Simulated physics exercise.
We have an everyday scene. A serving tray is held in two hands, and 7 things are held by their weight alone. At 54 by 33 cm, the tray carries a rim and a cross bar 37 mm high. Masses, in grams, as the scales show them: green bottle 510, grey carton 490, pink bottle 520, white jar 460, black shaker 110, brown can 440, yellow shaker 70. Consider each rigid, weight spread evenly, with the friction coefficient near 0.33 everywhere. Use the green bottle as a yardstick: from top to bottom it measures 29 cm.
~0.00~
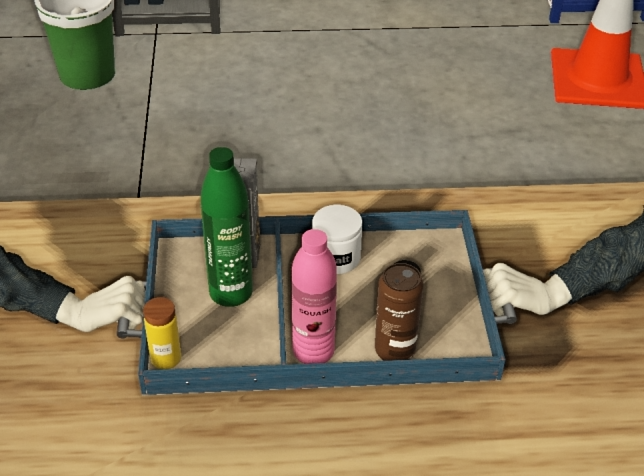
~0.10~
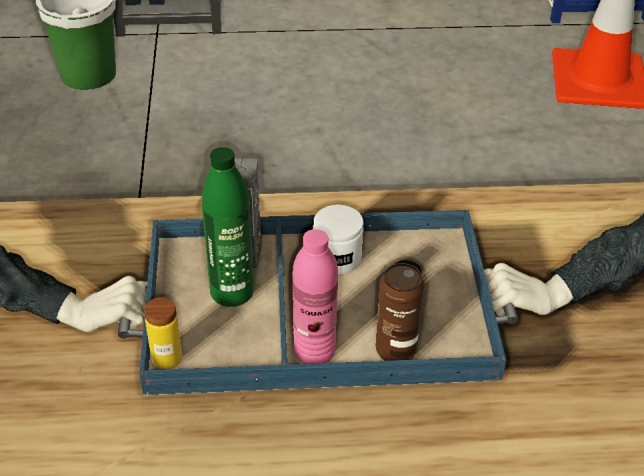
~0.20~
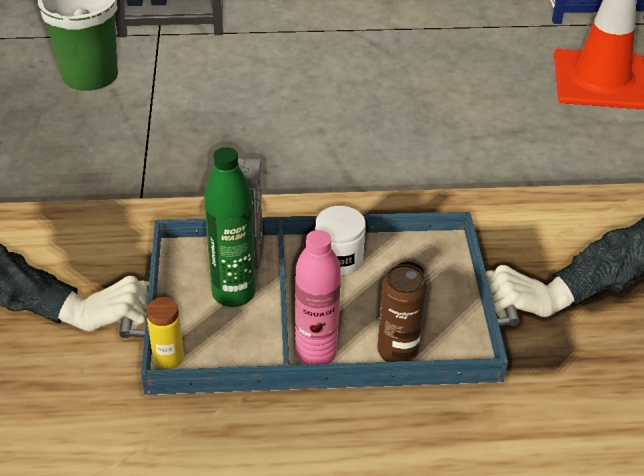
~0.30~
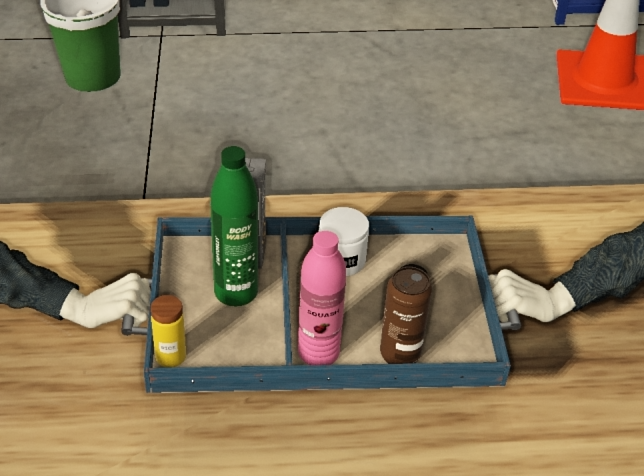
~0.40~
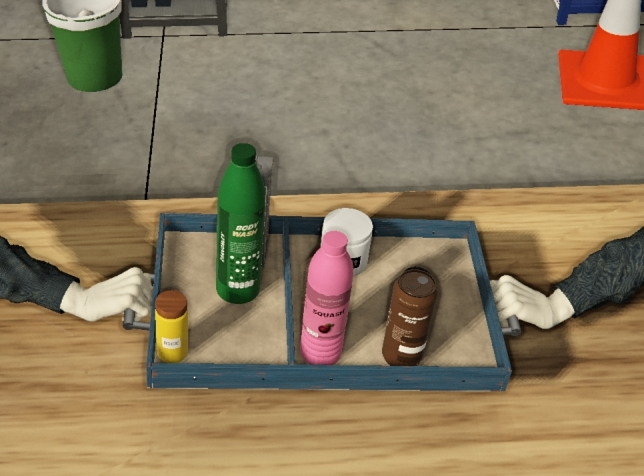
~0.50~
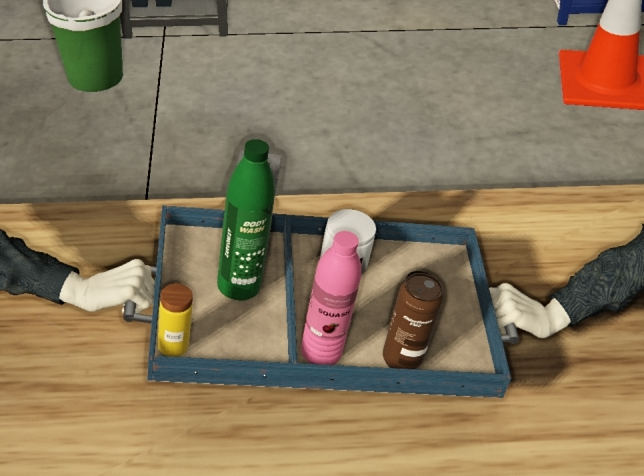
On a wooden tabletop beside grey paving with a green bin and an orange cone, seen from above at an angle, two pale hands in dark sleeves hold a blue-rimmed tray. A tall green bottle and small yellow container stand left of its divider, with a pink bottle, white jar and brown container to the right. The hands tilt the tray slightly, right edge down, and the items lean rightward with it.
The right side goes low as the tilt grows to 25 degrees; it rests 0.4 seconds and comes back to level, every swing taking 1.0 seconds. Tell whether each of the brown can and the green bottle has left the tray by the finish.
Brown can: Has left. Green bottle: Has not left.
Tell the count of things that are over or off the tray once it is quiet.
Altogether, 6.
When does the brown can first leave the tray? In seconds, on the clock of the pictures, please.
1.3 s or so.
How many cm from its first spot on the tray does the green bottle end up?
I'd put it at about 29 centimetres.
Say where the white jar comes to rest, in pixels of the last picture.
You'll see it about at (453, 232) in the last picture.
After 1.10 s, tilt 25°, right edge down; green bottle 66° off its base near (356, 248); brown can 23° off its base near (458, 351); pink bottle 45° off its base.
After 1.30 s, tilt 25°, right edge down; brown can now off the tray; green bottle on its side near (399, 306); pink bottle 64° off its base.
After 1.80 s, tilt 20°, right edge down; pink bottle and black shaker now off the tray; green bottle on its side near (401, 303); grey carton on its side.
After 2.20 s, tilt 4°, right edge down; green bottle on its side near (401, 288); grey carton on its side; yellow shaker on its side.
In the end (3.0 s), off the tray, pink bottle, black shaker and brown can; toppled on the tray, green bottle, grey carton and yellow shaker; not toppled but over 5 cm from the start, white jar. In the last view, brown can near (611, 465), green bottle near (400, 284).
